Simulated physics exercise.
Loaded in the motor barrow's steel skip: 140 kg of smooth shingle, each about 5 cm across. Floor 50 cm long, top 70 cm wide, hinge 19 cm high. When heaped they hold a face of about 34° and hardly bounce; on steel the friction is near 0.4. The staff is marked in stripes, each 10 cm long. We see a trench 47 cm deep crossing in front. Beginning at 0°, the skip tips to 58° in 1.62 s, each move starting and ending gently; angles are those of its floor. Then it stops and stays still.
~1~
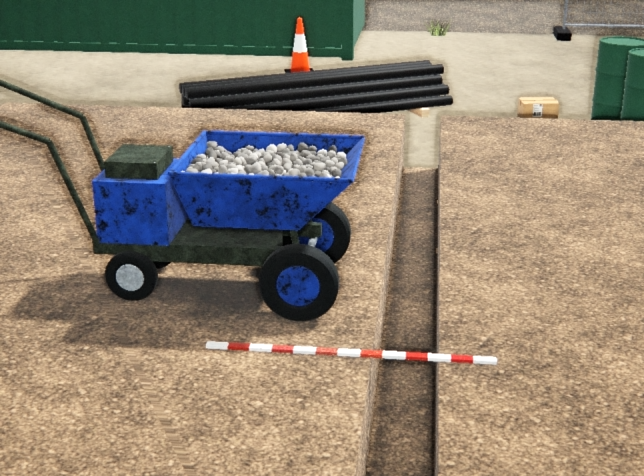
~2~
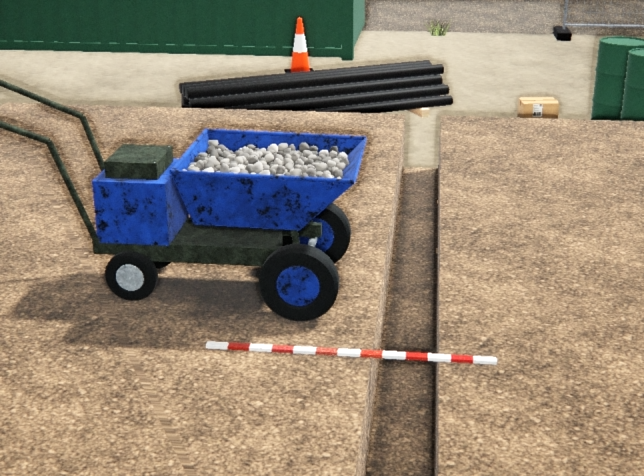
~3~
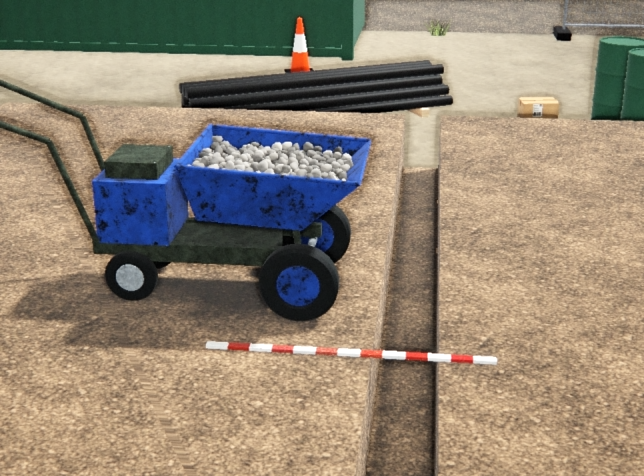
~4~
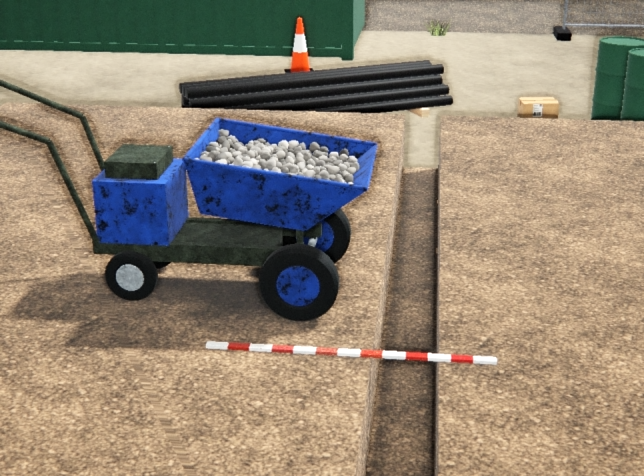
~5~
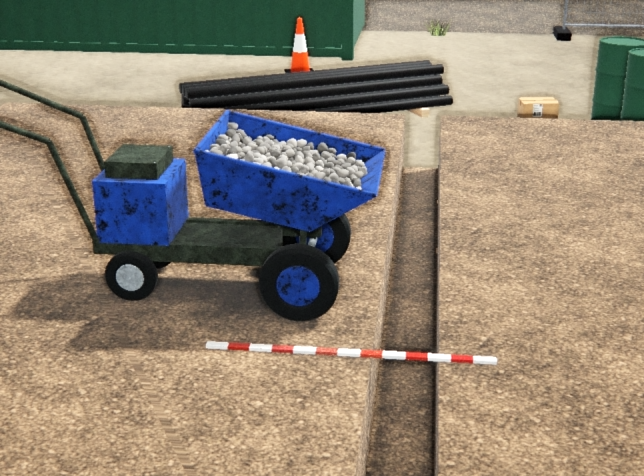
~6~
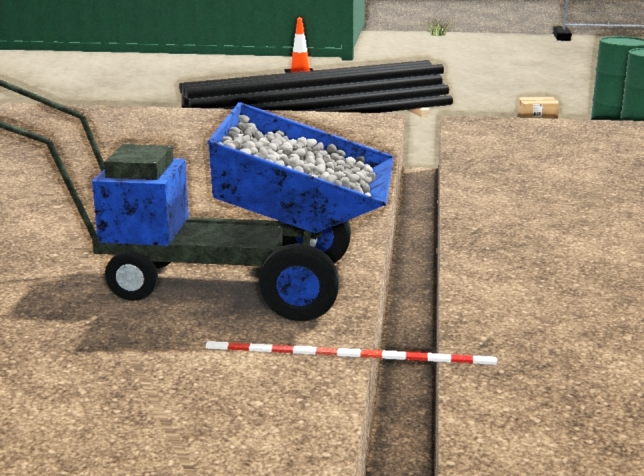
Blue motor barrow standing beside a narrow trench, its skip of grey stones slowly tilting forward to the right, rear end rising.
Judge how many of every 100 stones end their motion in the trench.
I would put it near 39 out of 100.
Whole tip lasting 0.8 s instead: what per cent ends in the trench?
Roughly 30 per cent would.
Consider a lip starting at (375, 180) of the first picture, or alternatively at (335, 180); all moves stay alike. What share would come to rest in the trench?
Around 15% for the first place and 55% for the second.
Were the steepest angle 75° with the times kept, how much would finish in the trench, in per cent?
In that case some 30 per cent.
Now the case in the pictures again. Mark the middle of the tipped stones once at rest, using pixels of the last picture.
At about pixel (462, 295) in the last view.
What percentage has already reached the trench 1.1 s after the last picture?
At that moment: Approx. 5 %.
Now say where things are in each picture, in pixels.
The skip is at 0°, its lip at (353, 181); the top of the load is at (264, 158), in the first frame.
The skip is at 1°, its lip at (354, 182); the top of the load is at (245, 156), in the second frame.
Lip at (359, 184), floor tilted 3°, highest stones at (247, 153), in the third frame.
The skip is at 7°, its lip at (367, 189); the top of the load is at (227, 145), in the fourth frame.
The skip is at 12°, its lip at (376, 195); the top of the load is at (230, 138), in the fifth frame.
Lip at (386, 204), floor tilted 18°, highest stones at (242, 131), in the sixth frame.
Then, 0.6 s after the last picture the floor is at 49°, 100 % in the skip; the foremost stones are at (419, 235).
Then, 1.1 s after the last picture the floor is at 58°, 64 % in the skip, 4 % in the trench, 32 % past the trench; the foremost stones are at (525, 305).
Then, 1.5 s after the last picture the floor is at 58°, 33 % in the skip, 7 % in the trench, 60 % past the trench; the foremost stones are at (622, 315).
Then, 3.4 s after the last picture the floor is at 58°, 0 % in the skip, 39 % in the trench, 61 % past the trench; the foremost stones are past the picture's edge.
